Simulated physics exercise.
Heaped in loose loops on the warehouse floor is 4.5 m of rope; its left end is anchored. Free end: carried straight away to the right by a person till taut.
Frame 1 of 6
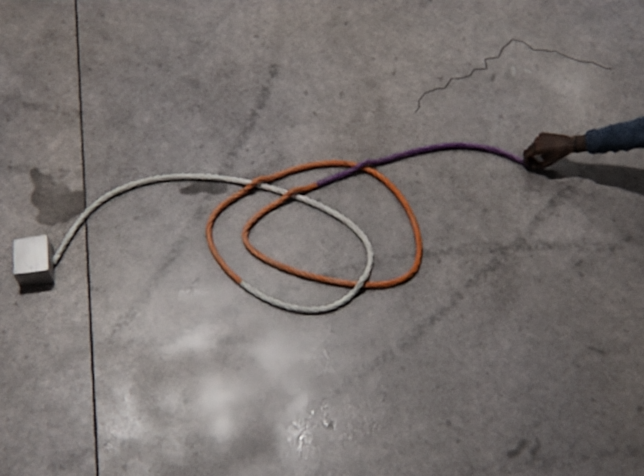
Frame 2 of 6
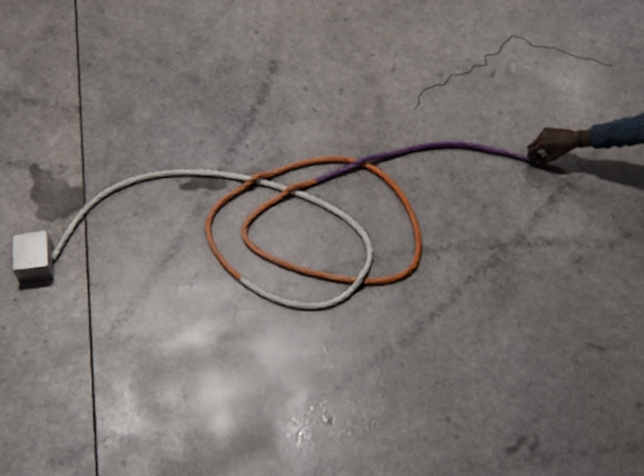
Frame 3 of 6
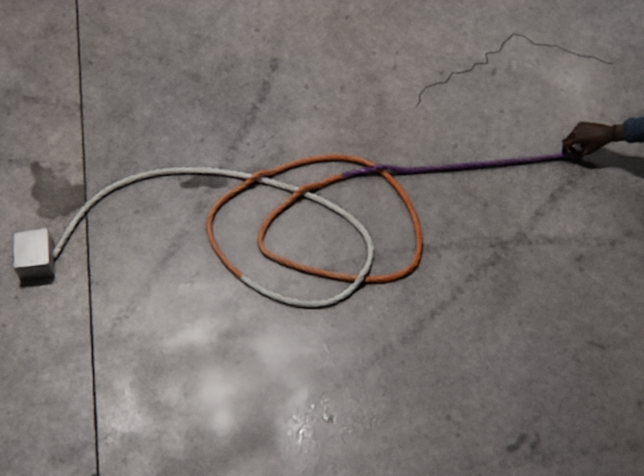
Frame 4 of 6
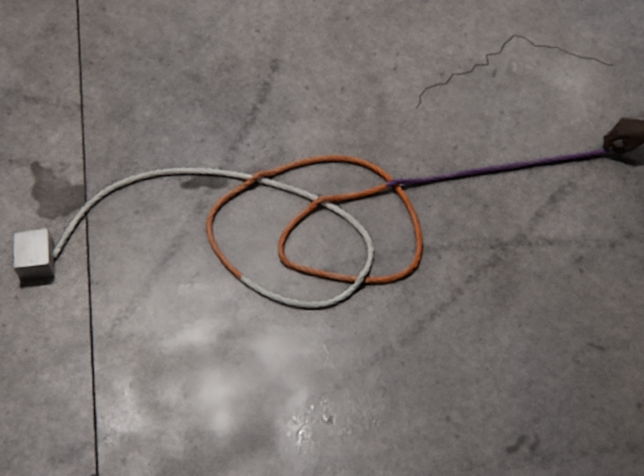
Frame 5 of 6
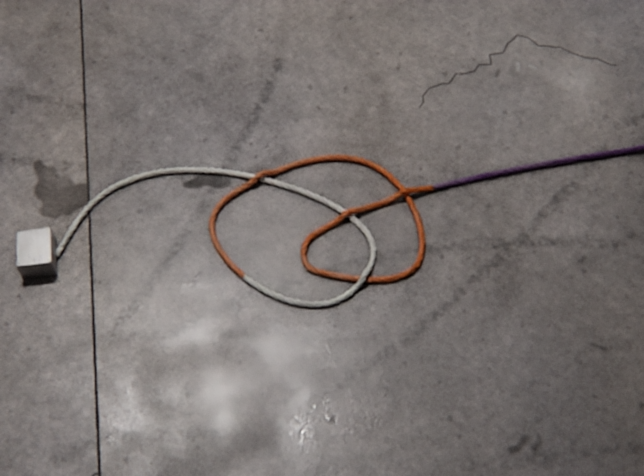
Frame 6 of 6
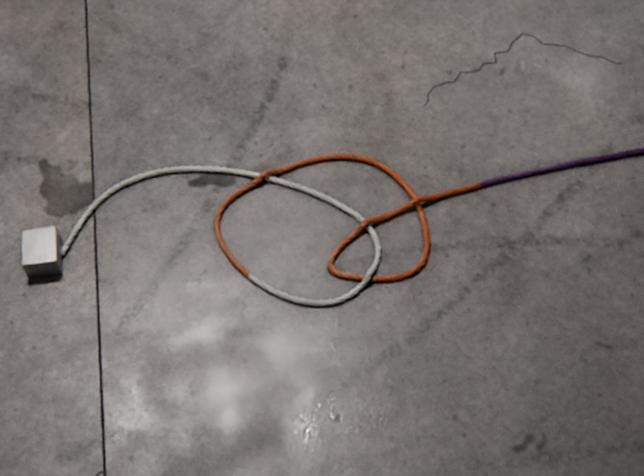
Rope lying in loose loops on a concrete floor being pulled right by a hand, its inner orange loop shrinking.
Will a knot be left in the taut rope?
I expect the rope will stay tangled.
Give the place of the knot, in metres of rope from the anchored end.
1.2 m.
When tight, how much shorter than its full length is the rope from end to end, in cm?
Roughly 20 cm.
Next, the ends are 2.7 m apart, loops still 38 cm across.
Then, the ends are 3.4 m apart, loops still 20 cm across.
After that, the ends are 4.1 m apart, loops still 16 cm across.
Later, the ends are 4.3 m apart, loops still 8 cm across.
At the end, the ends are 4.3 m apart, loops still 8 cm across.
